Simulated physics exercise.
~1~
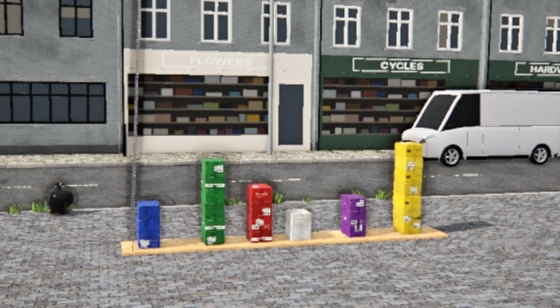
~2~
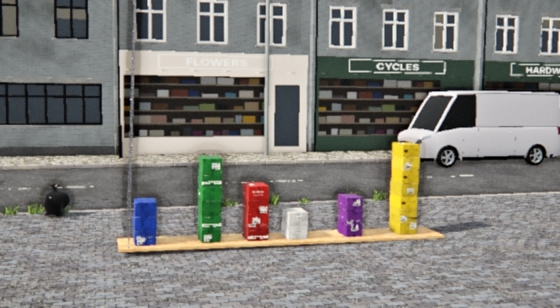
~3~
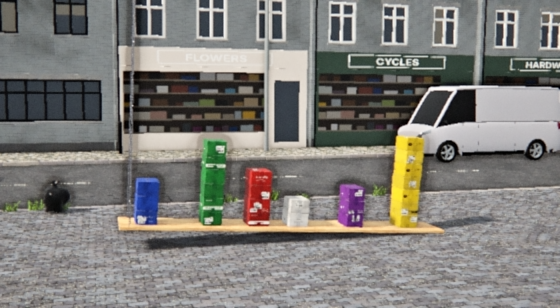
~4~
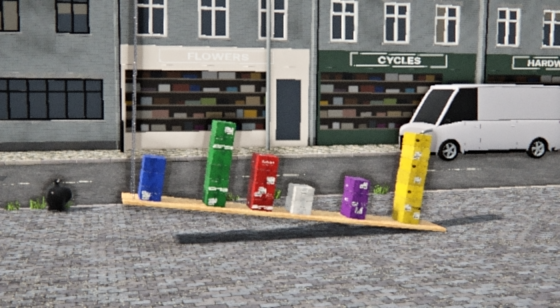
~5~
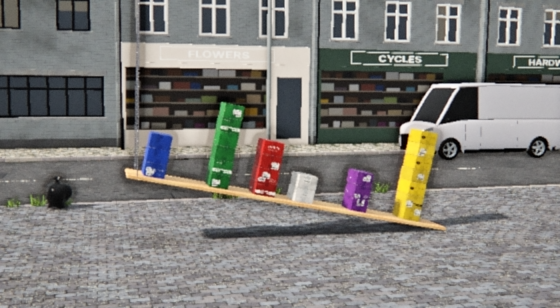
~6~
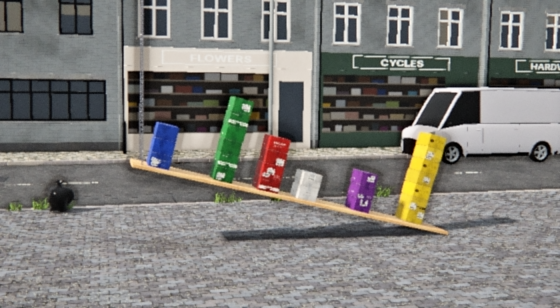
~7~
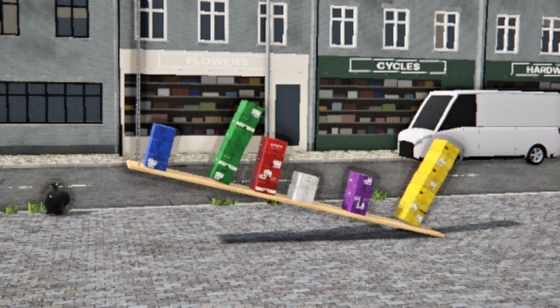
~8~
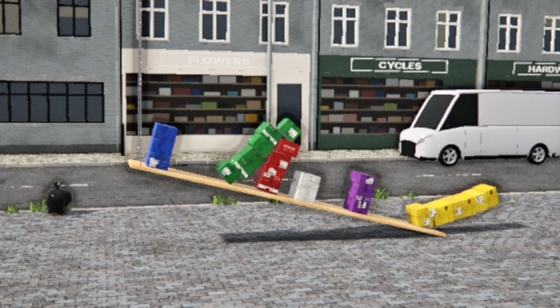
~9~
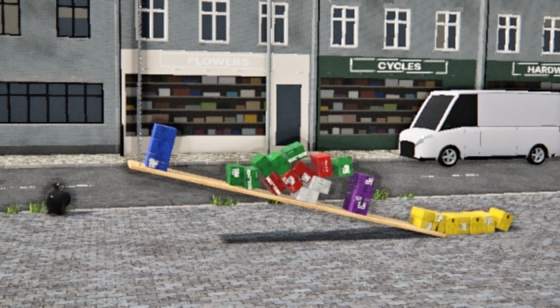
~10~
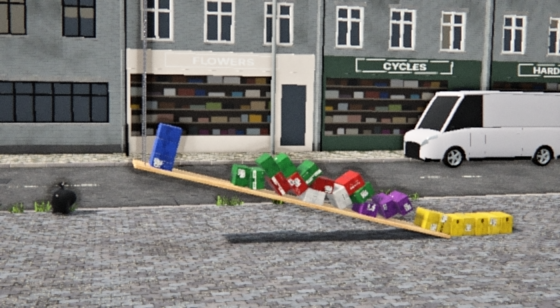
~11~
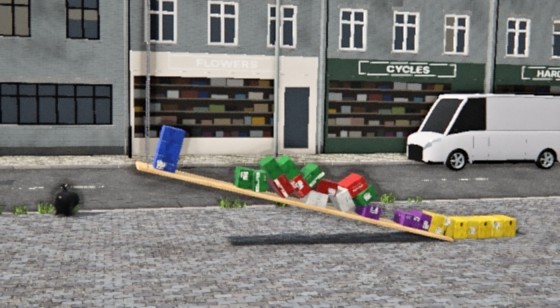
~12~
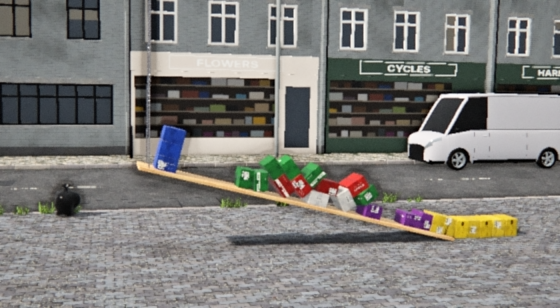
At the roadside, a deck's left end rises, toppling every parcel pile except the blue.
